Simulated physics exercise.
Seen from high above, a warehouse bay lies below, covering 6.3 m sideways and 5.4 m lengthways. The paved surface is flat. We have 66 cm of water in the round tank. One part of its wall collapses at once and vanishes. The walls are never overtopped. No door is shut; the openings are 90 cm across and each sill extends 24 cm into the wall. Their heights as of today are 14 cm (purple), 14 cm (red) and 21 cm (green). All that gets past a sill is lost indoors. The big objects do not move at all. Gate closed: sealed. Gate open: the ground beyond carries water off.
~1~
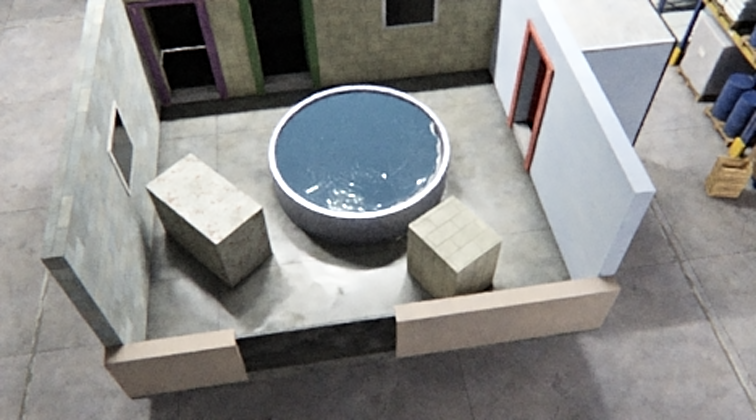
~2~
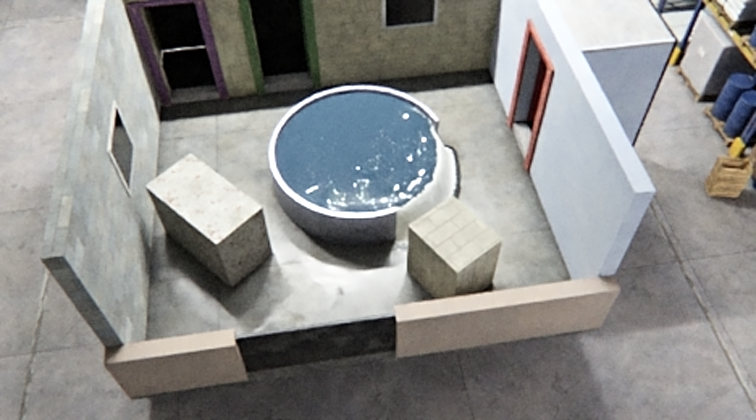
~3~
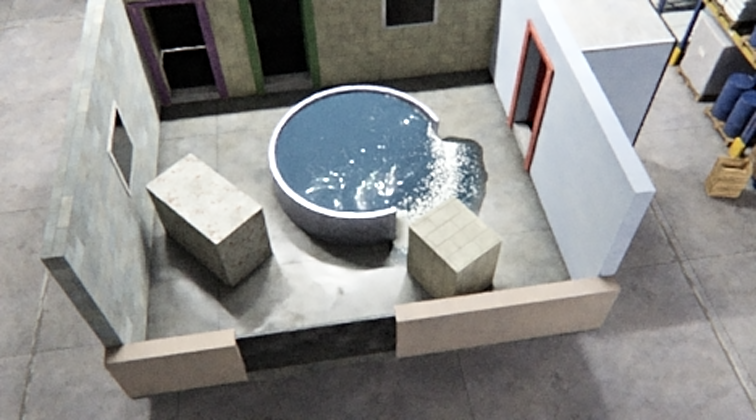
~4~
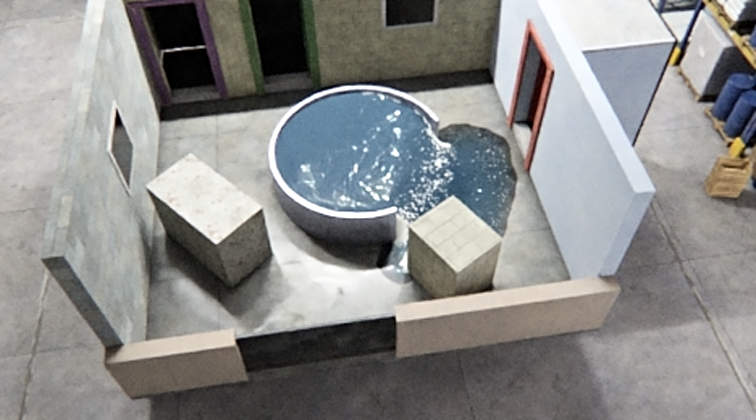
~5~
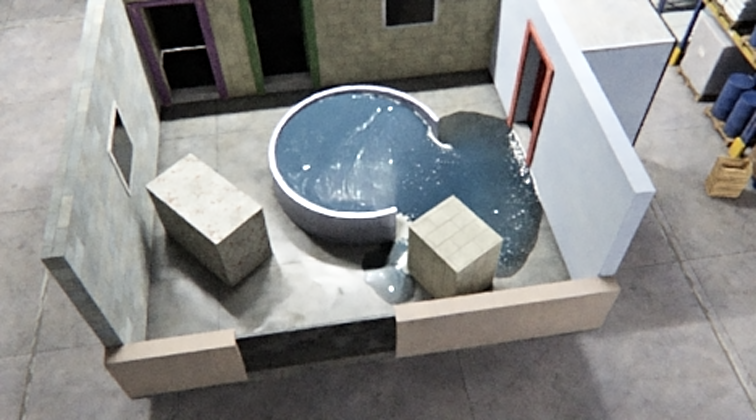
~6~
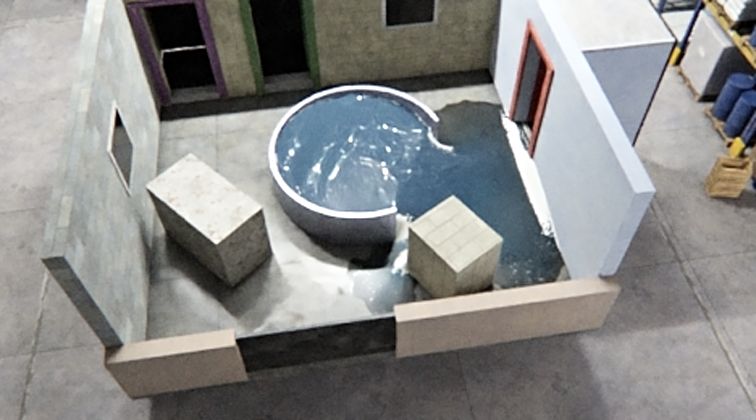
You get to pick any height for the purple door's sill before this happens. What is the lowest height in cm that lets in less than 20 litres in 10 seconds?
16 cm.
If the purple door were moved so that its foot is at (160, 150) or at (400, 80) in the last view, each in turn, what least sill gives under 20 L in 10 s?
Roughly 14.0 cm for the first and 11.5 cm for the second.
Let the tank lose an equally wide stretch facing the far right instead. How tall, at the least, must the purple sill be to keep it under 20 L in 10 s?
The answer is some 11.0 cm.
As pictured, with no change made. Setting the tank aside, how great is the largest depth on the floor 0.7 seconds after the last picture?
Around 56 centimetres.
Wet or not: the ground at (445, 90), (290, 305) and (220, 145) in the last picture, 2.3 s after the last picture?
So, in order, I'd say got wet, then got wet, then stayed dry.
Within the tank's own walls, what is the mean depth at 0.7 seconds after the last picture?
The mean depth is about 42 cm.
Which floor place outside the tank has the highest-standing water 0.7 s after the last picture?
About (535, 212).
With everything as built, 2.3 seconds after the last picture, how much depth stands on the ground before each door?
Reading in centimetres: Purple = 0, red = 24, green = 0.
Then, 0.7 s after the last picture water covers 35 % of the floor, deepest (56 cm) near (535, 212); it has not reached the purple door.
Then, 2.3 s after the last picture water covers 60 % of the floor, deepest (60 cm) near (500, 319); it has not reached the purple door.
Then, 9.3 s after the last picture water covers 95 % of the floor, deepest (19 cm) near (188, 213); 14 cm at the purple door, 33 litres in over its 14 cm sill.
At the purple door as built, the water peaked near 21 cm, 6.9 s after the last picture.
Run again over the same 10 s with other heights there, 43 litres in over 13 cm, 9 litres over 17.5 cm. The limit of 20 litres is kept from about 16 cm up.
